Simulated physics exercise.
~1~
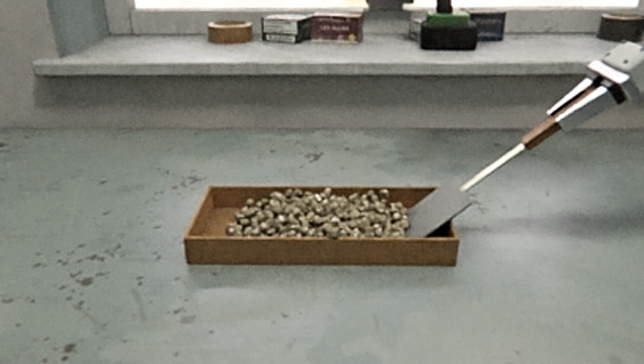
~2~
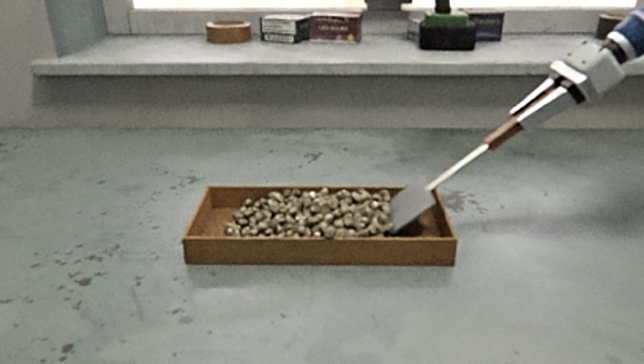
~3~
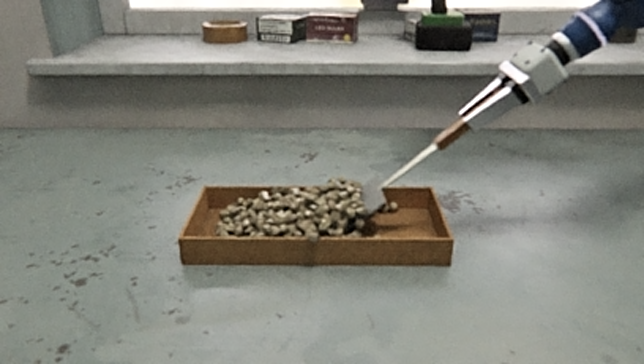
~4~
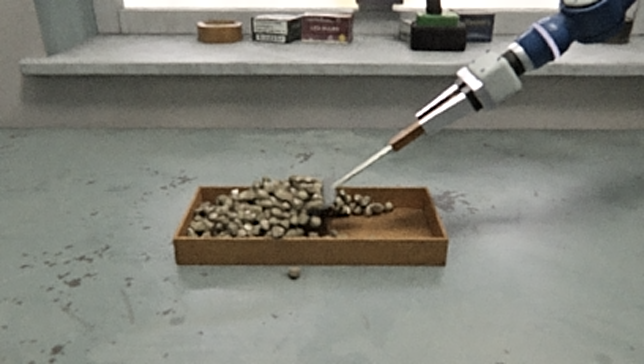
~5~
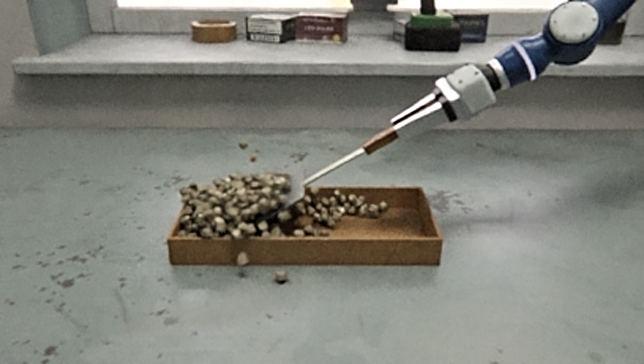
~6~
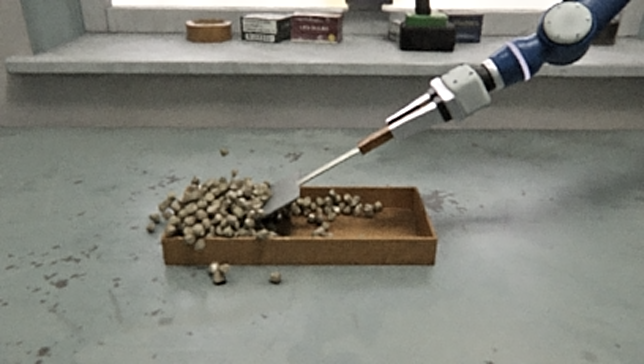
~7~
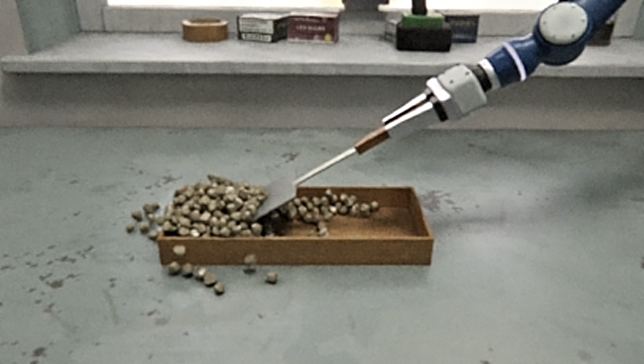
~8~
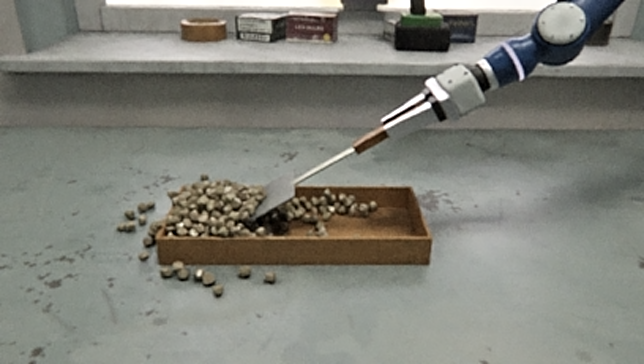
A robot arm pushes pebbles left through a wooden tray with a turner, spilling some over.
